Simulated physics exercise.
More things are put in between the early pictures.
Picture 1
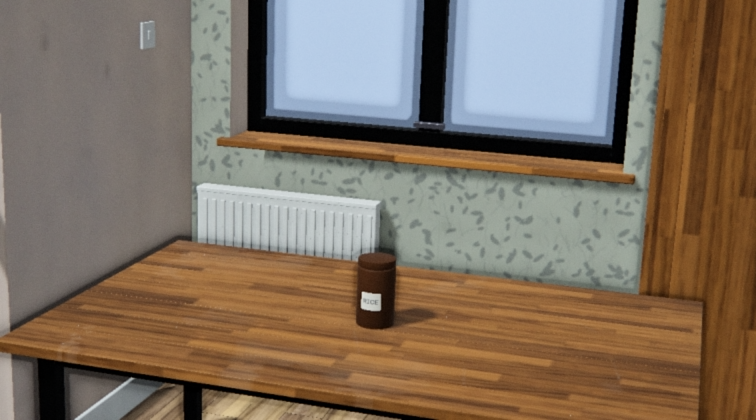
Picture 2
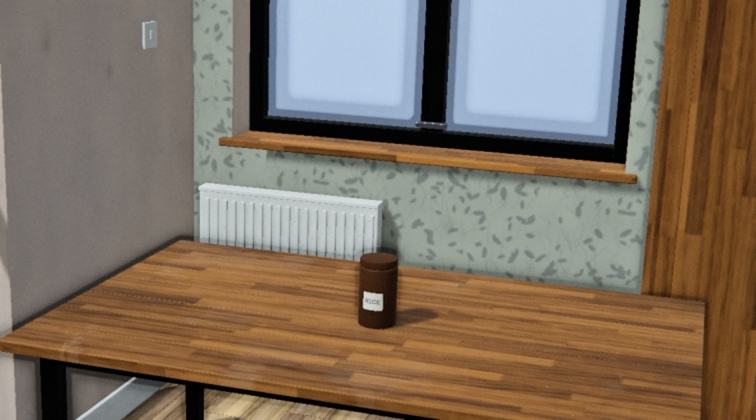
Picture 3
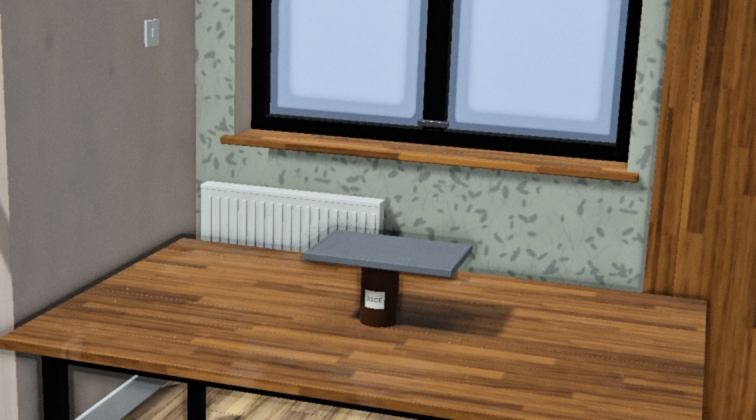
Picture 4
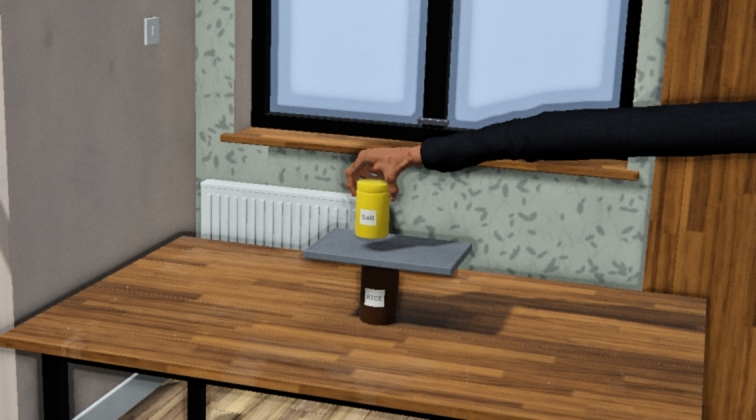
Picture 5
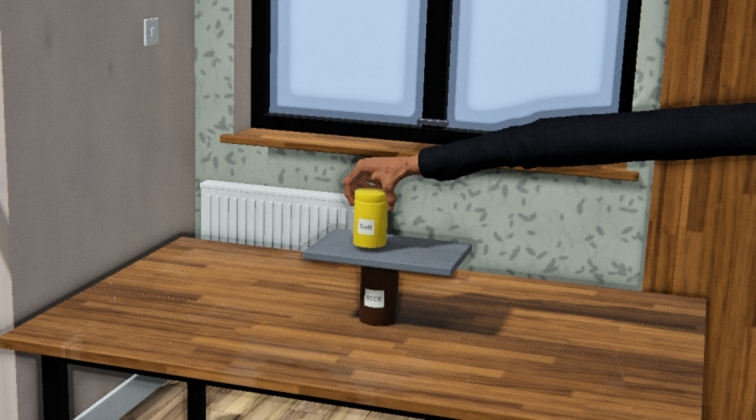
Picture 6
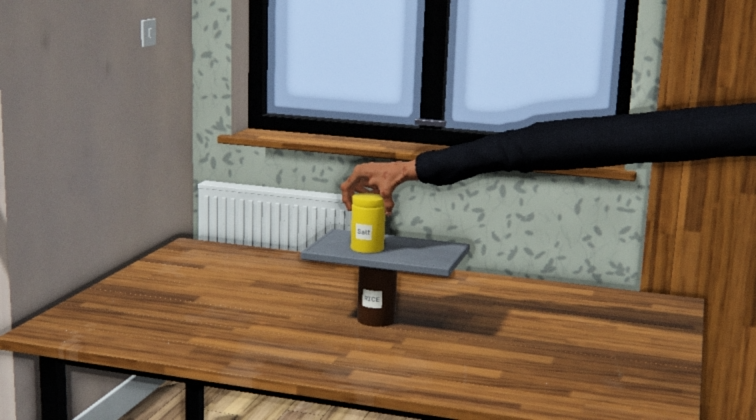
The clip opens on a brown jar standing alone on a wooden table near a window and radiator. A flat grey slab then appears across the top of the jar. A hand reaches in from the right with a yellow jar, lowers it slightly onto the slab, and keeps hold of it.
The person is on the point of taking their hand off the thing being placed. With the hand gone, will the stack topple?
Oh, it remains standing just fine.
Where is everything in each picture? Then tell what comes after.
In the first picture, the last thing is not in view yet.
In the second picture, the last thing is not in view yet.
In the third picture, the last thing is not in view yet; grey lid (390, 252).
The fourth picture shows still above its spot; yellow jar (373, 208); grey lid (390, 251).
The fifth picture shows still above its spot; yellow jar (371, 218); grey lid (389, 251).
The sixth picture shows in place under the hand; yellow jar (368, 223); grey lid (387, 252).
Then, 0.20 s after the last picture, nothing has stirred.
Then, 0.40 s after the last picture, yellow jar resting near (368, 223).
At rest, all 3 in place. Seen from the same camera at the end, yellow jar near (368, 223). The stack holds.
